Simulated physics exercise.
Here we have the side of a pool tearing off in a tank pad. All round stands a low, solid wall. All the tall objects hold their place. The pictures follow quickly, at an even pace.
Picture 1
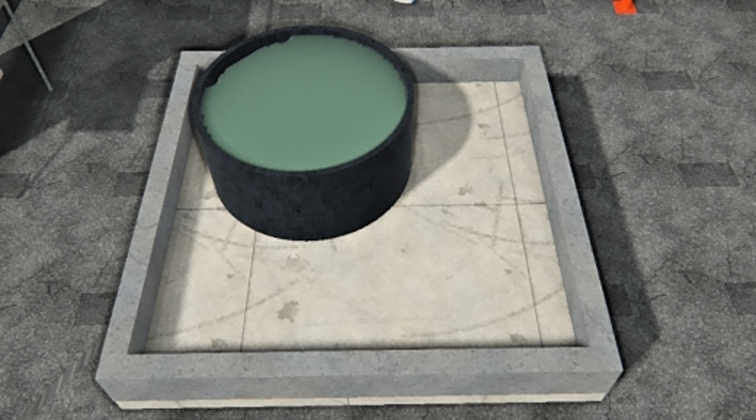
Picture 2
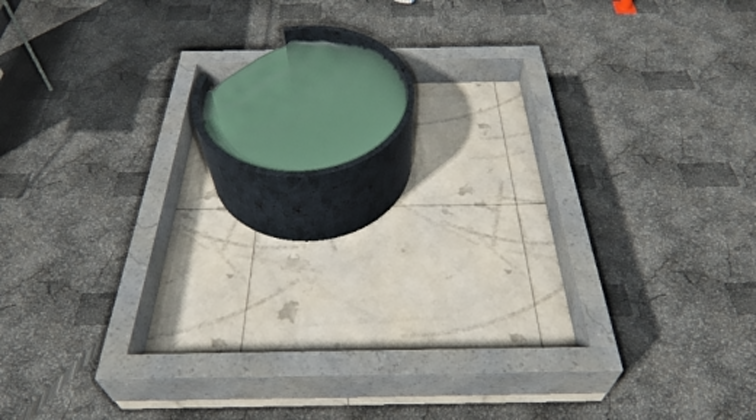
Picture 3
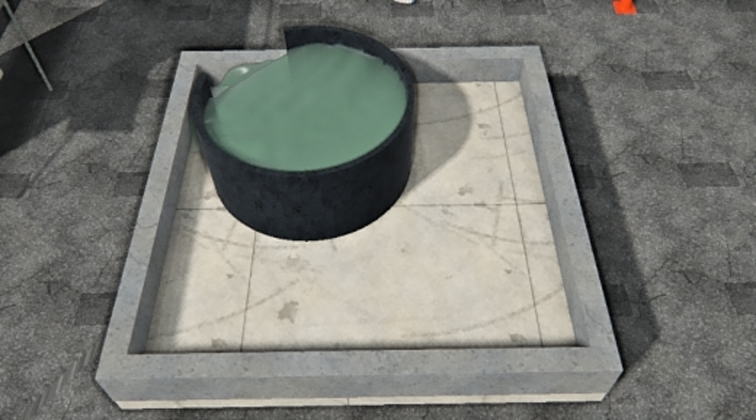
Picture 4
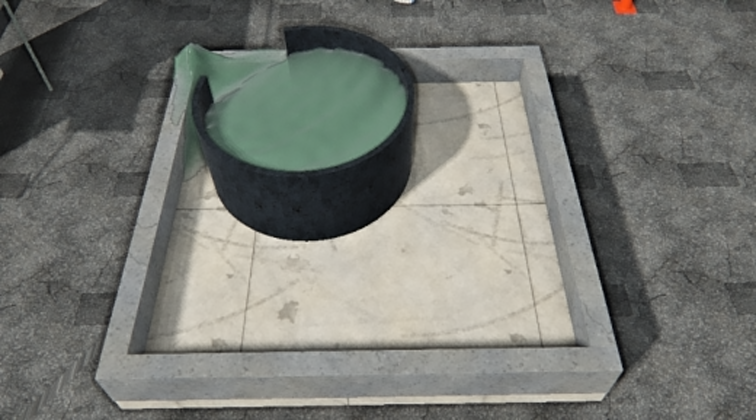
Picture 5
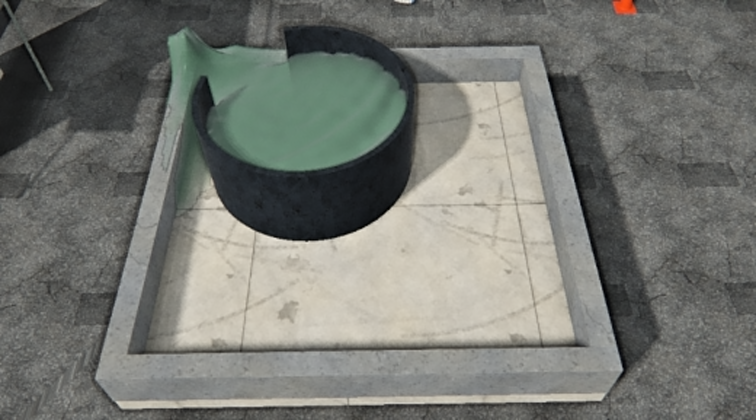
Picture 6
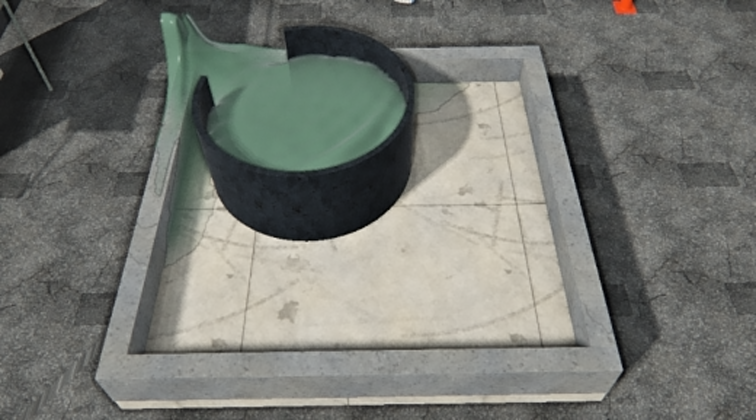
A round dark pool loses part of its back-left side, and green water pours out.
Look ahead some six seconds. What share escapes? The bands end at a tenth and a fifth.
Over the wall goes over a fifth.
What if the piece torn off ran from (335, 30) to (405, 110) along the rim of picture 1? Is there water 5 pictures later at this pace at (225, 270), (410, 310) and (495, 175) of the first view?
As listed: No water, no water, awash.
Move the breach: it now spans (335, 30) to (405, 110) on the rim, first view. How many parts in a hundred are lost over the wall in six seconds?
Close to 20 %.
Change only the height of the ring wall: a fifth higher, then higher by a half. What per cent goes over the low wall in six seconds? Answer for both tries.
In turn 20 and 12 per cent.
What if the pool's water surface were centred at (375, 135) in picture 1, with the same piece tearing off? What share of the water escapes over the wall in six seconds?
I make it 18 per cent.
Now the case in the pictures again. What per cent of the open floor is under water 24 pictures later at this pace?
Close to 95 %.
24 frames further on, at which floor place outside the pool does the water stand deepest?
Roughly at (240, 113).
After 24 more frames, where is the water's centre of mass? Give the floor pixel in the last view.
I would point to (314, 181).
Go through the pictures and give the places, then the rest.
The first picture shows still water in the pool at (304, 98).
In the second picture, water pours out on the pool's far side and has run to a hidden place.
In the third picture, water pours out on the pool's far side and has run to a hidden place.
In the fourth picture, the front is at a hidden place, out from the gap on the pool's far side.
In the fifth picture, the front is at a hidden place, out from the gap on the pool's far side.
In the sixth picture, water pours out on the pool's far side and has run to (460, 85).
A moment on, water covers 30 % of the floor; the low wall has let 10 % over.
Next, water covers 40 % of the floor; the low wall has let 15 % over.
Then, water covers 50 % of the floor; the low wall has let 26 % over.
Later, water covers 75 % of the floor; the low wall has let 28 % over.
In the end, water covers 75 % of the floor; the low wall has let 28 % over.
